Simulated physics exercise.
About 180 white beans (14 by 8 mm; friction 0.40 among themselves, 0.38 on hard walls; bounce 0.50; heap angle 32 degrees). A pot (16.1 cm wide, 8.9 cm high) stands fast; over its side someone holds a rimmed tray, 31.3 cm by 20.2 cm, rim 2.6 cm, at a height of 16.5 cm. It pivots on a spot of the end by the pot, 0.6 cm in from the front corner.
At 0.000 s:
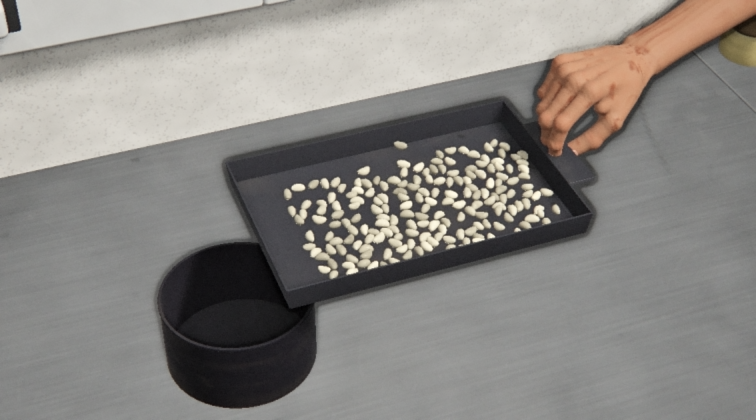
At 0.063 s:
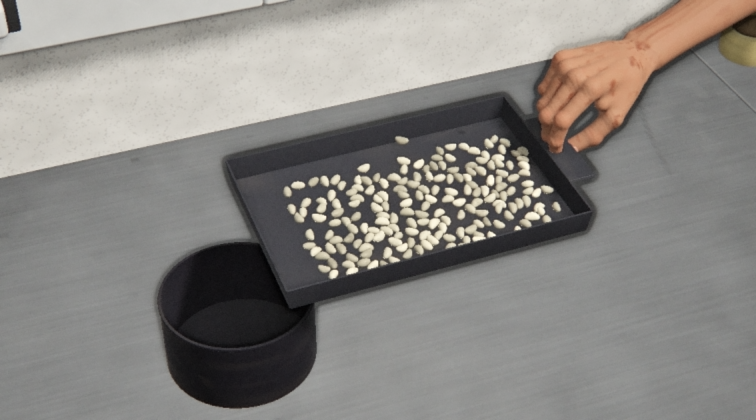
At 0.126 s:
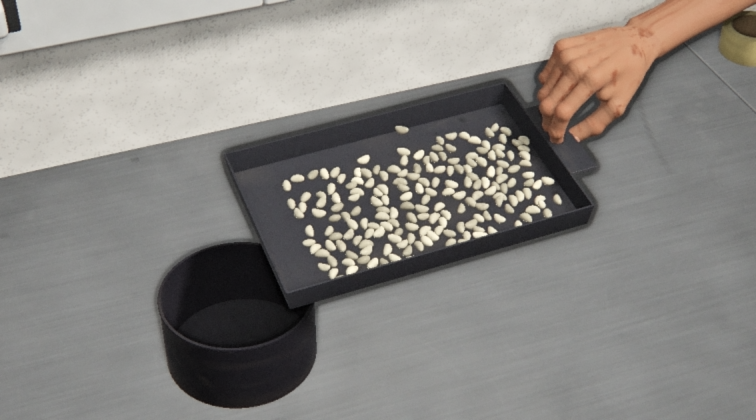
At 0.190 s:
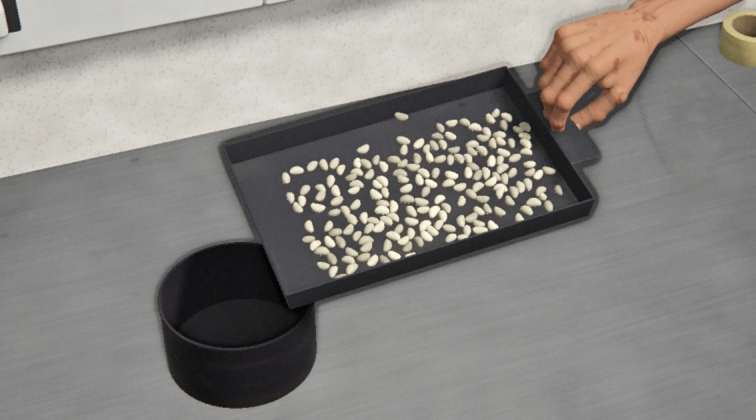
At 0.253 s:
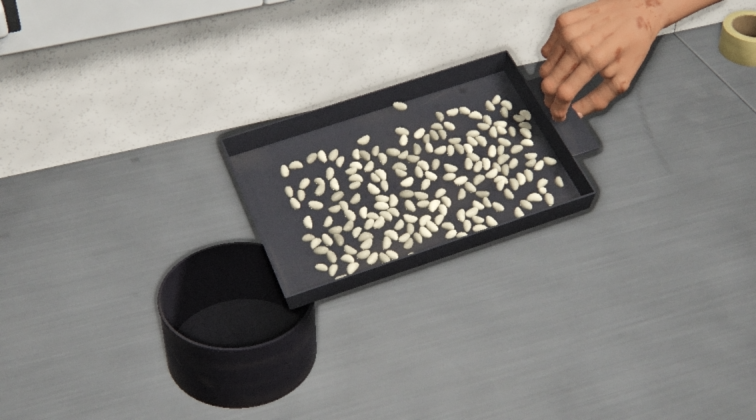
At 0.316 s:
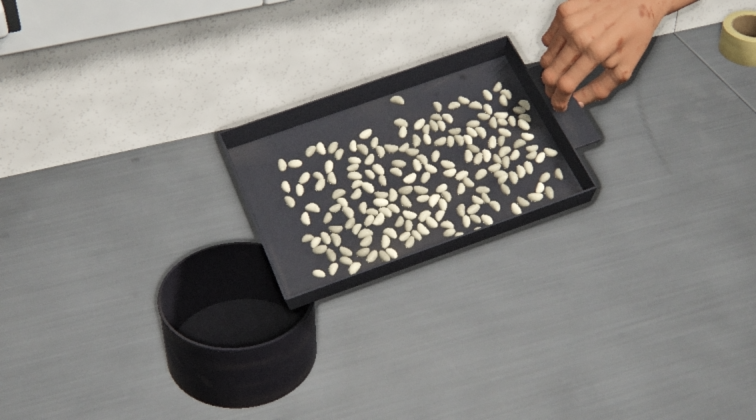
A hand gripping the far right end of a dark rimmed tray of scattered white beans gradually raised that end, while the left end stayed low beside a black pot that stood still.
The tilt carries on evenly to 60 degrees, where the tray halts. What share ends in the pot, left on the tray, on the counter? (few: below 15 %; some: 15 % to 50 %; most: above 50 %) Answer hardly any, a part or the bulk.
Pot: Hardly any, tray: The bulk, counter: Hardly any.
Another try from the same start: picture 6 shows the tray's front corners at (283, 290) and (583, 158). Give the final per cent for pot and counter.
Pot 5, counter 5.
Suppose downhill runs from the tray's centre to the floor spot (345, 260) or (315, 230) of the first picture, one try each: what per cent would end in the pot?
Some 0 and 10 per cent.
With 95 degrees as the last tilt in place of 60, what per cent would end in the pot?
Then about 0 per cent.
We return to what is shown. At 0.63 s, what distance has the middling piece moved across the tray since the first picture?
Roughly 5 cm.
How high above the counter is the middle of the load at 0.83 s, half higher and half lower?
Some 24 cm.
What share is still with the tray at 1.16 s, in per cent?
Roughly 95 per cent.
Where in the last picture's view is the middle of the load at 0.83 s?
Around (392, 221).
Then, at 0.63 s, tilt 39 degrees; the tray holds 100 %, the pot 0 %.
After 0.83 s, tilt 52 degrees; the tray holds 100 %, the pot 0 %.
Then, at 1.16 s, tilt 60 degrees; the tray holds 95 %, the pot 0 %.
By 2.1 s all is still; pot 0 %, tray 95 %, counter 5 %.
